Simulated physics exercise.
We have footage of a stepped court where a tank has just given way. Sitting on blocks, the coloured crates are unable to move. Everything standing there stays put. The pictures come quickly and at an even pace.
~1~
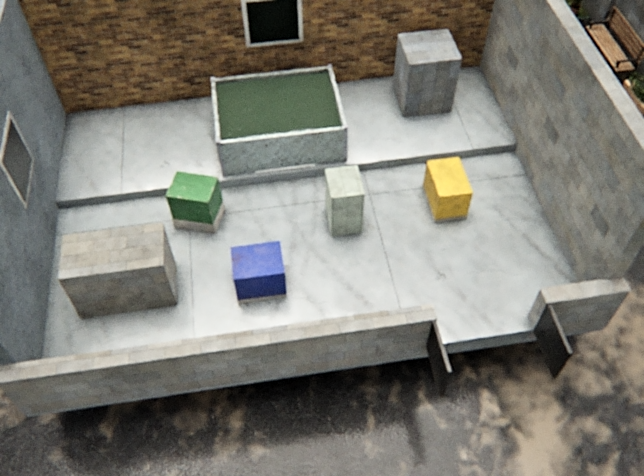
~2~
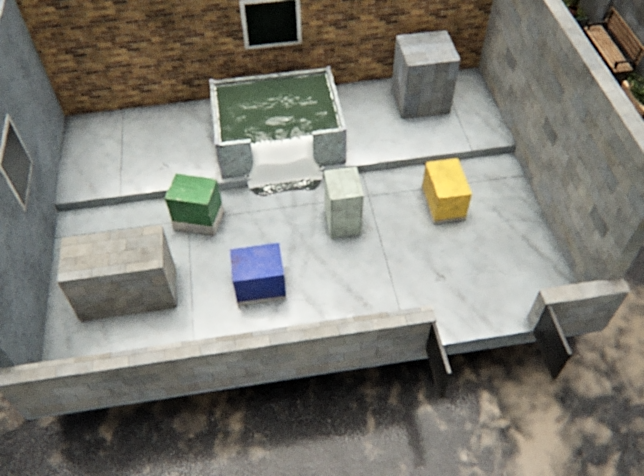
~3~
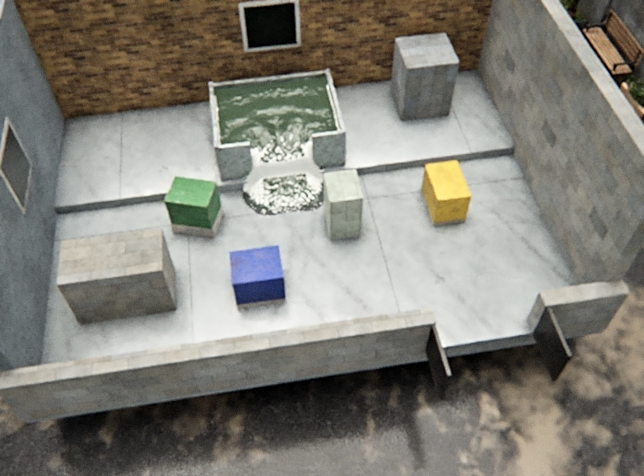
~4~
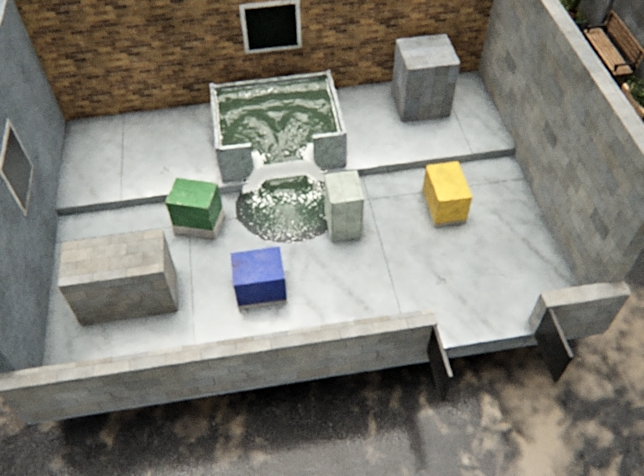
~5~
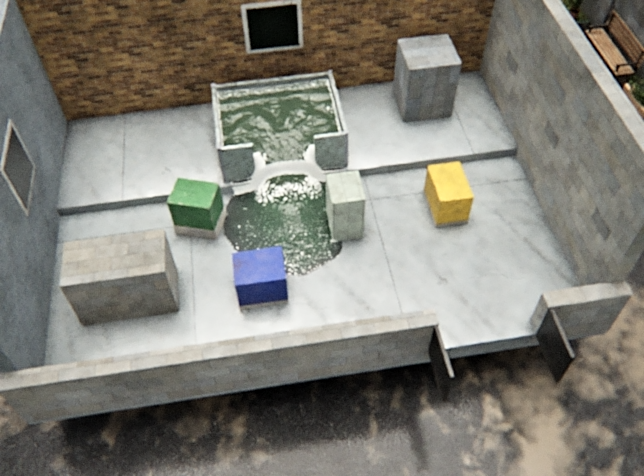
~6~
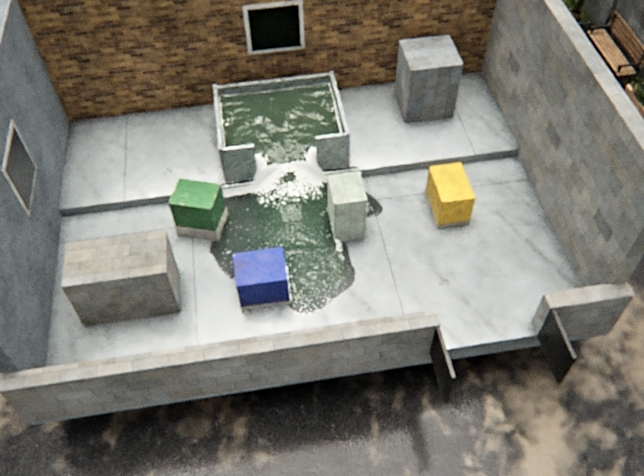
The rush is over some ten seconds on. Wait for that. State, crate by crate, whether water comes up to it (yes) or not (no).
My prediction: The green crate stays above the water, the yellow crate is not above the water, the blue crate is not above the water.
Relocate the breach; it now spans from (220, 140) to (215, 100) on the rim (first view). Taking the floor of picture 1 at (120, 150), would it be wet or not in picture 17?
Status of the point: Soaked.
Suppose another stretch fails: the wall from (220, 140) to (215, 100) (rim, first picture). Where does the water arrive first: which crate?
The green-painted one.
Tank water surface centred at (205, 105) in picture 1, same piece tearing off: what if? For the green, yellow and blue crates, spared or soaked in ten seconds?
Well, the green crate gets swamped, while the yellow crate gets swamped and the blue crate gets swamped.
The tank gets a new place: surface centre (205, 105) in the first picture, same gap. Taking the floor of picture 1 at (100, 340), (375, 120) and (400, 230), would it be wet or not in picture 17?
As listed: Free of water, free of water, no water.
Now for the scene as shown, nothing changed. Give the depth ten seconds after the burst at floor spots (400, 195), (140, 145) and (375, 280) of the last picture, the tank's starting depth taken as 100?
About 6, 0 and 8 percent, in that order.
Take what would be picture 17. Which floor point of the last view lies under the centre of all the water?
That comes out near (290, 212).
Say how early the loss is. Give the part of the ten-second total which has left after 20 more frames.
Roughly 25 %.
A moment on, water covers 25 % of the floor; the green crate water round its plinth, the yellow crate water round its plinth, the blue crate water round its plinth.
Next, water covers 35 % of the floor; the green crate water round its plinth, the yellow crate water round its plinth, the blue crate water round its plinth.
Then, water covers 55 % of the floor; the green crate water round its plinth, the yellow crate water round its plinth, the blue crate water round its plinth.
Later, water covers 65 % of the floor; the green crate water round its plinth, the yellow crate water round its plinth, the blue crate water round its plinth.
In the end, water covers 65 % of the floor; the green crate stayed above the water, the yellow crate was topped, the blue crate was topped.
